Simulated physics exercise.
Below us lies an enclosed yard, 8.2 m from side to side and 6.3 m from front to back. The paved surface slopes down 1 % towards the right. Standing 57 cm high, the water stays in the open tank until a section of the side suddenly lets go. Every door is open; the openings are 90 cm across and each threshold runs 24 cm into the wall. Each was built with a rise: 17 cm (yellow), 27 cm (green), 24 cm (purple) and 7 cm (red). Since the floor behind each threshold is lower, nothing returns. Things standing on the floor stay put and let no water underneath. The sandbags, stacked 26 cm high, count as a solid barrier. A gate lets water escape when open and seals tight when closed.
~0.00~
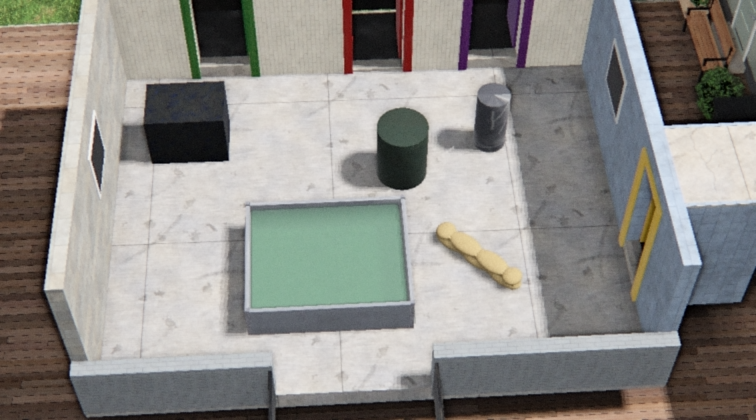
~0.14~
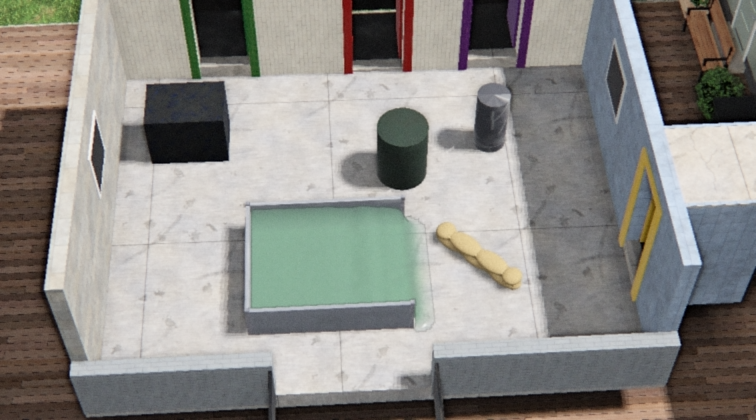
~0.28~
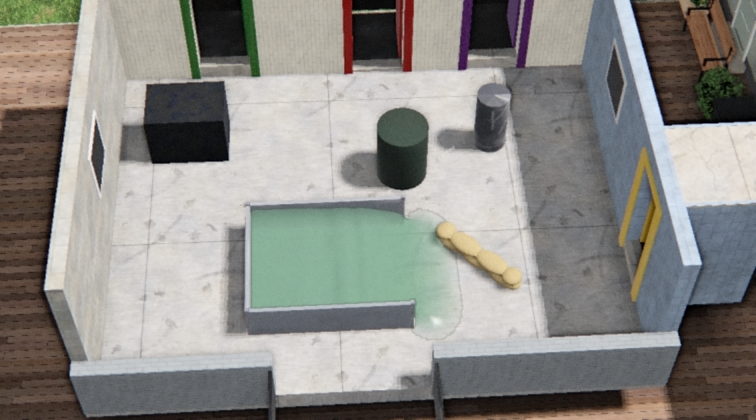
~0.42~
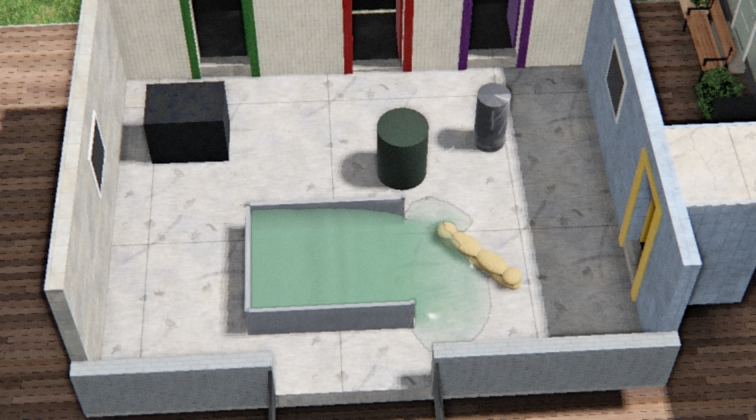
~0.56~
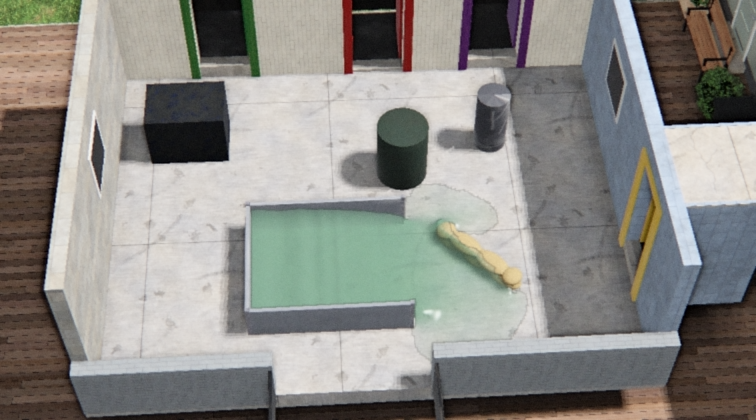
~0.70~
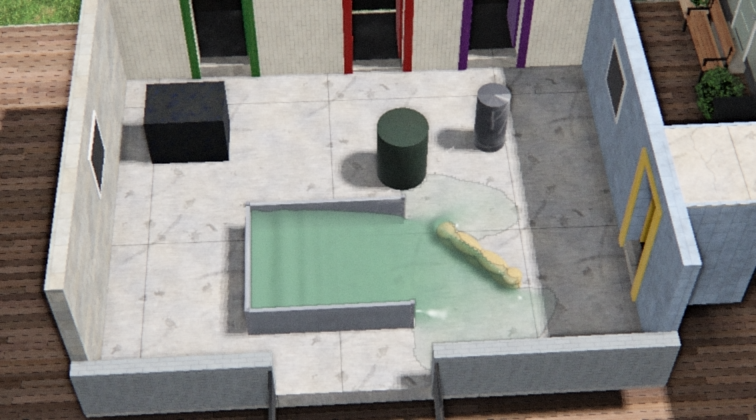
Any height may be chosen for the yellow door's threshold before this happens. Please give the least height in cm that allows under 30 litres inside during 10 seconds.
It would have to be roughly 11.5 cm high.
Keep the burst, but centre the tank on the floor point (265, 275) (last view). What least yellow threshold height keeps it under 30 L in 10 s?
It must be around 11.0 cm tall.
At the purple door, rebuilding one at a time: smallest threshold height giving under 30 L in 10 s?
For purple, a step near 15 cm.
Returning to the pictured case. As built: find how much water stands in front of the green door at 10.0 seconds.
Lab note: Depth approx. 3.5 cm.
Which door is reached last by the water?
It's the green one.
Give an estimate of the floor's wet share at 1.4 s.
Some 25 per cent is wet.
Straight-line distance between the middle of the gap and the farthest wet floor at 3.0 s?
About 5.6 metres out.
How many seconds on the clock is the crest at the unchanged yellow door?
Peak time: About 3.6 s.
After 1.4 s water covers 25 % of the floor, deepest (38 cm) near (439, 246); it has not reached the yellow door.
After 3.0 s water covers 40 % of the floor, deepest (42 cm) near (639, 343); 15 cm at the yellow door, 0 litres in over its 17 cm threshold.
After 10.0 s water covers 90 % of the floor, deepest (13 cm) near (606, 195); 9 cm at the yellow door, 4 litres in over its 17 cm threshold.
At the yellow door as built, the water arrived by 1.6 s and peaked near 18 cm at 3.6 s.
With a threshold of 10.5 cm, 39 litres would have come in within the 10 s; with 14 cm, 12 litres. So under 30 litres takes about 11.5 cm.
